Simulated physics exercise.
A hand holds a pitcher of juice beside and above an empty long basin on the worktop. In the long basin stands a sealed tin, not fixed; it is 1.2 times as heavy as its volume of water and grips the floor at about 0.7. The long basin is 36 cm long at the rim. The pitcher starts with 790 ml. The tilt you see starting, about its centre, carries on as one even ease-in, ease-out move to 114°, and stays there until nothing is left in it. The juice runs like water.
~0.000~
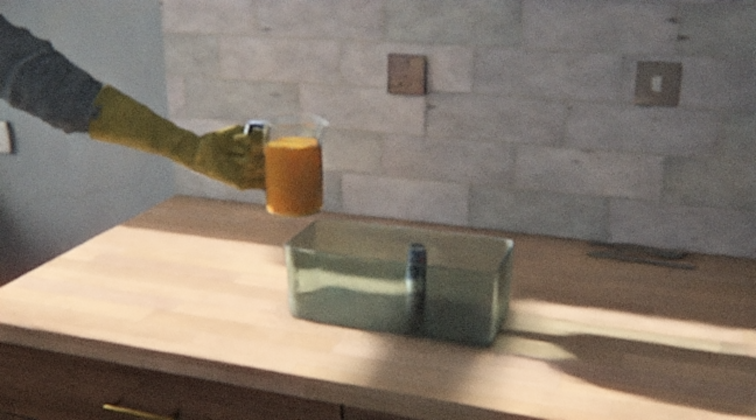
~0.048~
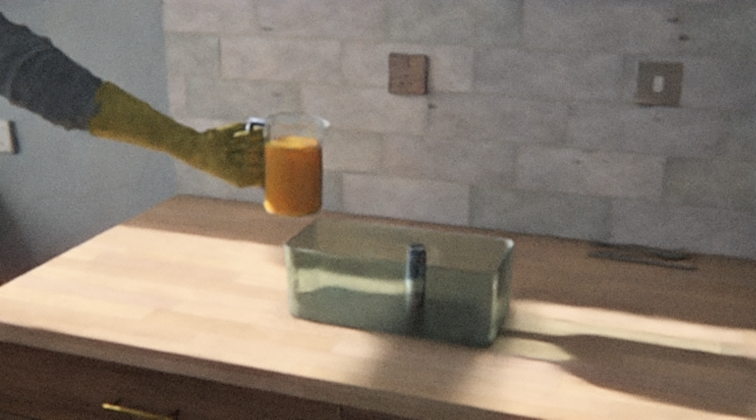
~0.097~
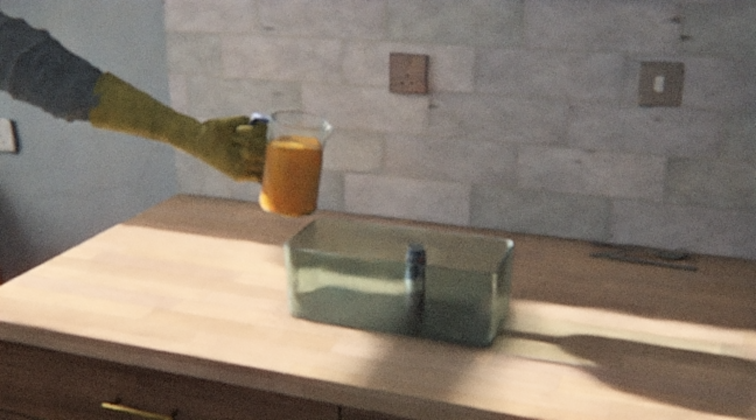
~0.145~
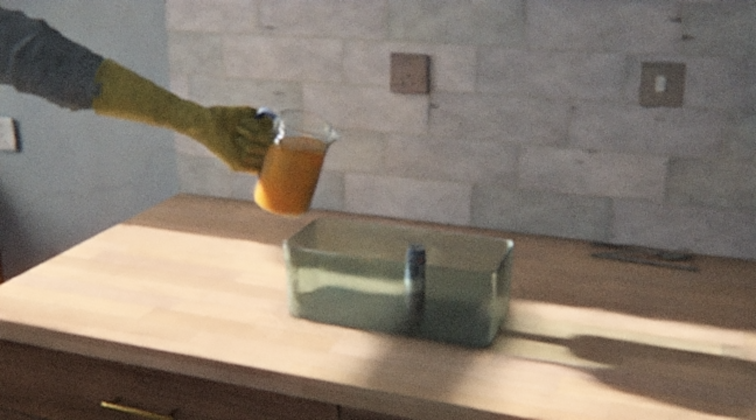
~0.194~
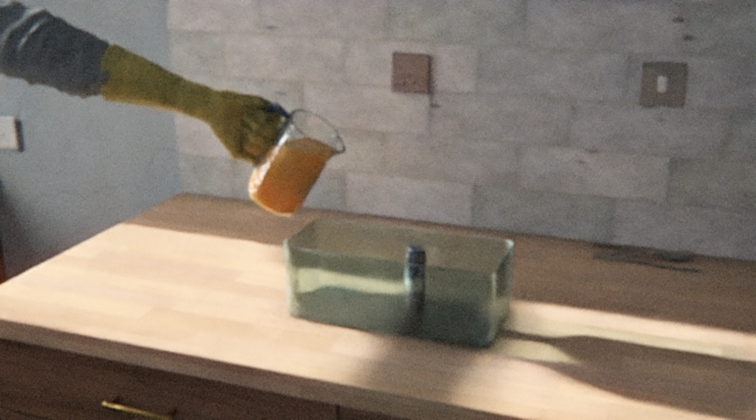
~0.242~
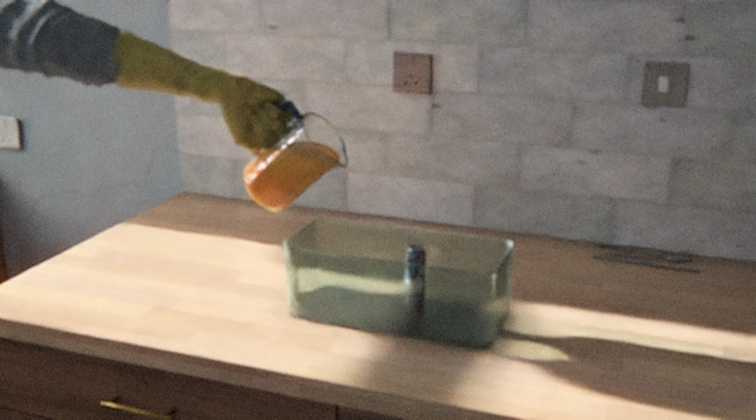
A glass pitcher of orange juice is held up by a hand in a yellow-green glove, its arm in a dark grey sleeve reaching in from the left. Below and to the right, a long, clear greenish basin with a small dark tin sits on a sunlit wooden worktop before pale grey tiles, seen from slightly above. The hand tilts the pitcher steadily rightward, the juice slanting inside.
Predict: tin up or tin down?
It keeps standing.
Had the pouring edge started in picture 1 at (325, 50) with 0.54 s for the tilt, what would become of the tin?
Then it topples.
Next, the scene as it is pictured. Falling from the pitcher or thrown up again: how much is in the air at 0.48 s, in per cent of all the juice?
About 18 per cent.
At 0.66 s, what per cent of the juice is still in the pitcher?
About 18 per cent.
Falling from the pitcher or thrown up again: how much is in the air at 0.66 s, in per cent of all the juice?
Some 14 per cent.
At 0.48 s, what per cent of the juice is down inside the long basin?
About 18 per cent.
By 0.48 s the tilt is 111° and 64 per cent is still to pour; the tin stands where it began.
By 0.66 s the tilt is 114° and 19 per cent is still to pour; the tin stands where it began.
By 0.84 s the tilt is 114° and 2 per cent is still to pour; the tin stands where it began.
By 1.04 s the tilt is 114° and 0 per cent is still to pour; the tin stands where it began.
At rest the tin stands where it began.
